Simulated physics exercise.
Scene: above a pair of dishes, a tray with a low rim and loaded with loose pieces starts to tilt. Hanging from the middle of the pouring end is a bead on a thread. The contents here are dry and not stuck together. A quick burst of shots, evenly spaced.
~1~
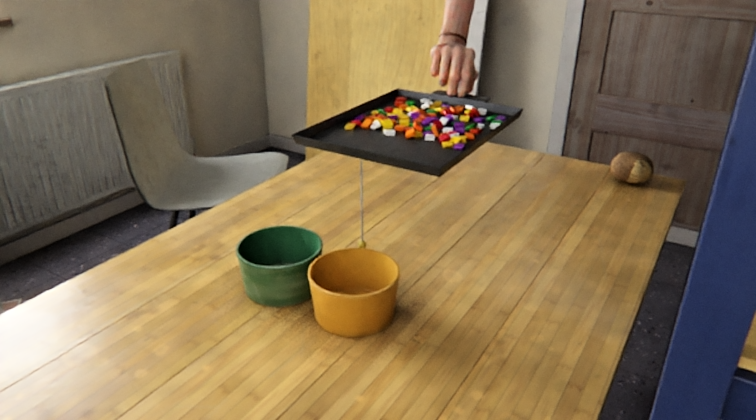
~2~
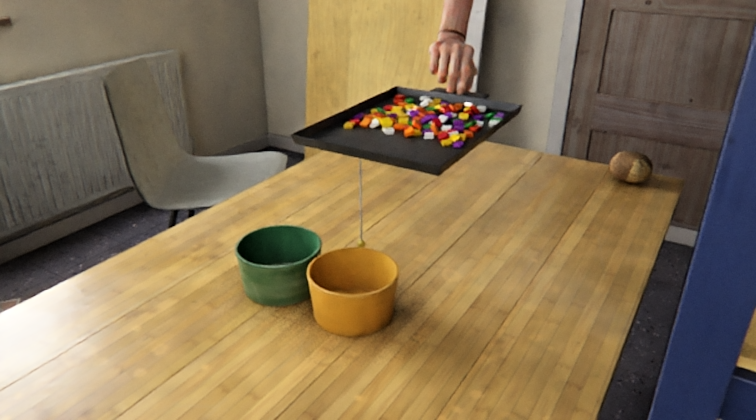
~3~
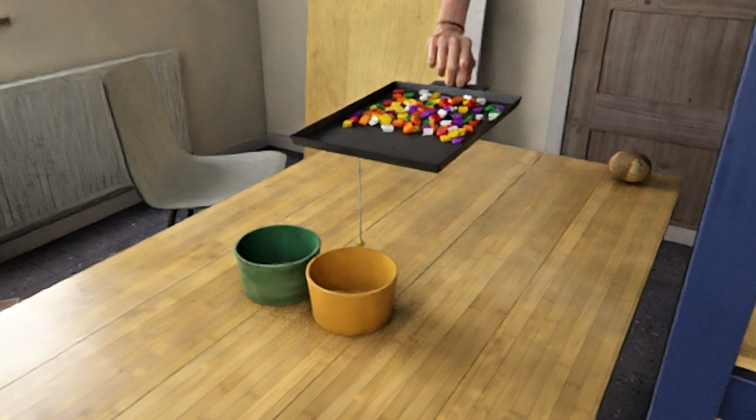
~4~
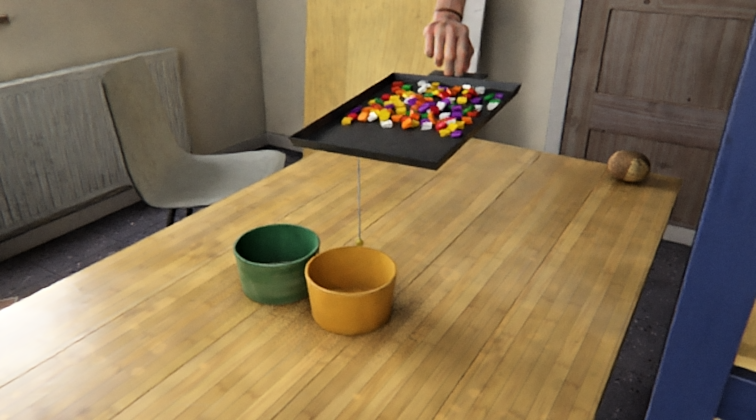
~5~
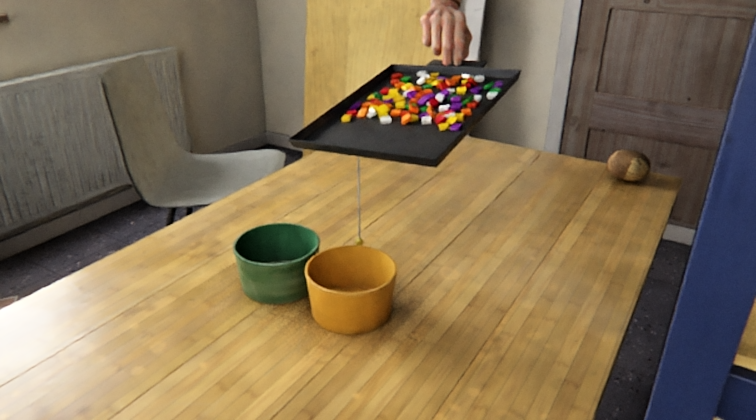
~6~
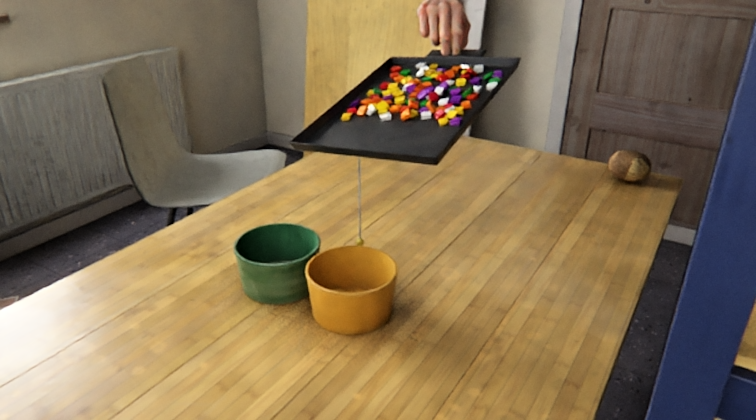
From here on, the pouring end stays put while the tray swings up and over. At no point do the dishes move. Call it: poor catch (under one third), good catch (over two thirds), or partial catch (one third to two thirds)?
Good catch.
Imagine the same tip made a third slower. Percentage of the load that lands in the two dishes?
Near 70 in a hundred.
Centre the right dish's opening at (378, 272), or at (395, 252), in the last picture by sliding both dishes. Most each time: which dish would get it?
Going by the two tries in order: The left-placed dish, then the left-placed dish.
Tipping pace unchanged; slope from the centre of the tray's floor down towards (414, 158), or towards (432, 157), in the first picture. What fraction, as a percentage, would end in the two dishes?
The share is 20 per cent in the first and 10 per cent in the second.
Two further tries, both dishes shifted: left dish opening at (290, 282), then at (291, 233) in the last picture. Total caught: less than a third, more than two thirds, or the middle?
One: Below one third. Two: Beyond two thirds.
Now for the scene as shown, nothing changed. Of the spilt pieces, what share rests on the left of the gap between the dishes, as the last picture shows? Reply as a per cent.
Close to 20 %.
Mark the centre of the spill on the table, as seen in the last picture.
(349, 265), about.
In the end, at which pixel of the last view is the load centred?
Somewhere close to (292, 276) in the last picture.
Just after the last frame, tray tipped steeply; the larger part on the tray; just a few in the left dish; roughly a quarter in the air.
A moment on, tray tipped right over; roughly half on the tray; about a tenth in the right dish; roughly a third in the left dish; about a tenth outside both; just a few in the air.
Further on, tray tipped past a quarter turn; about a tenth in the right dish; roughly two thirds in the left dish; roughly a quarter outside both.
When it is over, tray tipped past a quarter turn; about a tenth in the right dish; roughly two thirds in the left dish; roughly a quarter outside both.
